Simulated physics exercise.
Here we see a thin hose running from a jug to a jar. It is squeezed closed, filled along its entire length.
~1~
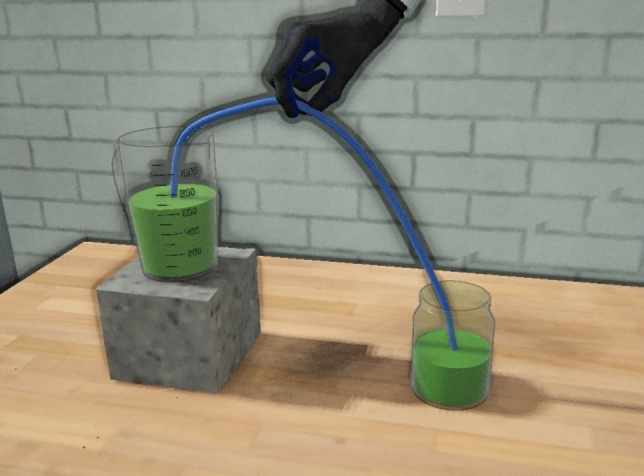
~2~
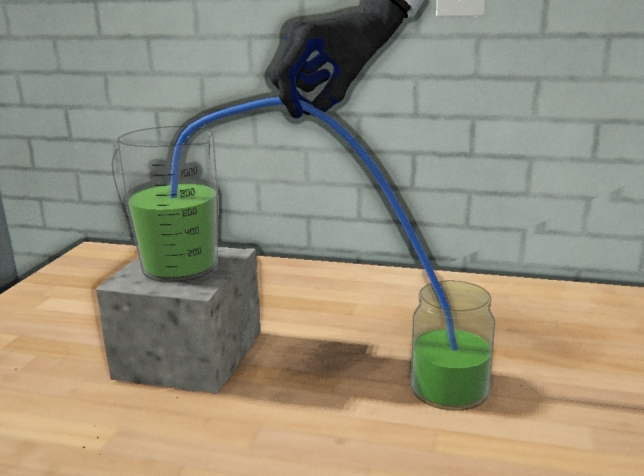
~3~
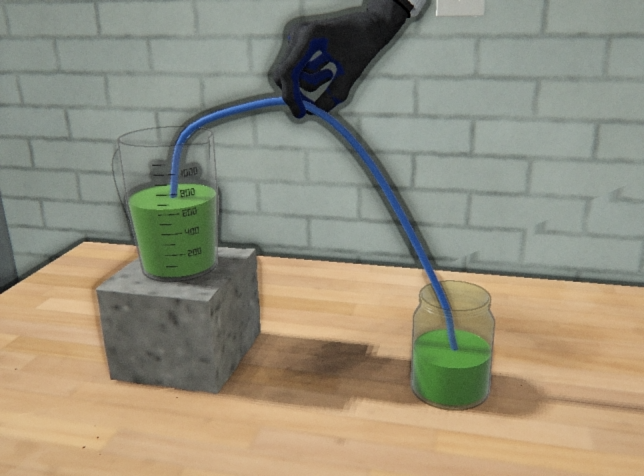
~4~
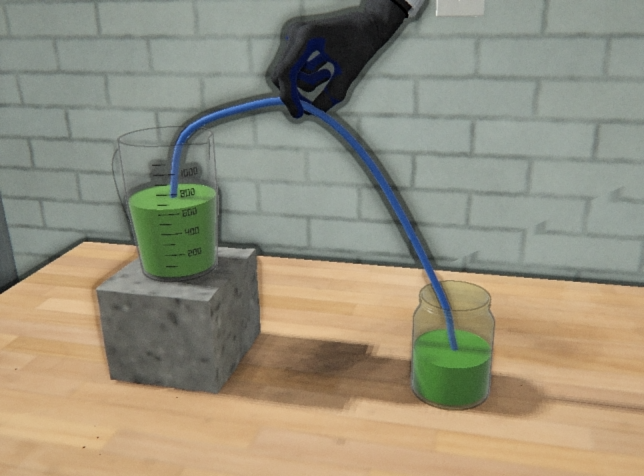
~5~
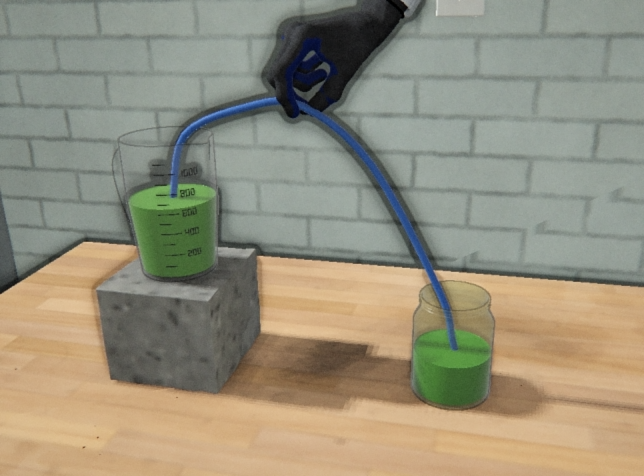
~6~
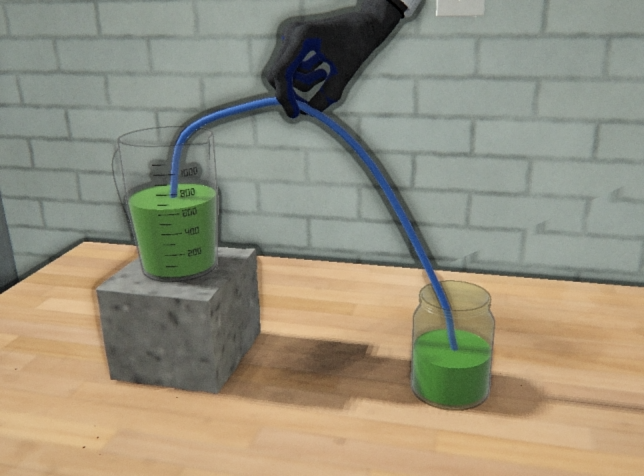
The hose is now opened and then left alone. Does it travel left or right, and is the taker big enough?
Lab note: Green juice transfer direction toward right; receiving vessel spills excess.
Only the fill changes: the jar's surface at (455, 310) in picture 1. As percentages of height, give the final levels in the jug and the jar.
Final levels: Approx. 10 % and 100 %.
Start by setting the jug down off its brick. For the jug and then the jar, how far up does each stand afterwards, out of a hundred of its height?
45 and 60 %.
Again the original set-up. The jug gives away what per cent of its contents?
Roughly 85 per cent of it.
A moment on, the jug is about a third full; the jar is about two thirds full.
Further on, the jug is about a quarter full; the jar is full to the brim; a puddle lies under the lower one.
When it is over, the jug is nearly empty; the jar is full to the brim; a puddle lies under the lower one.
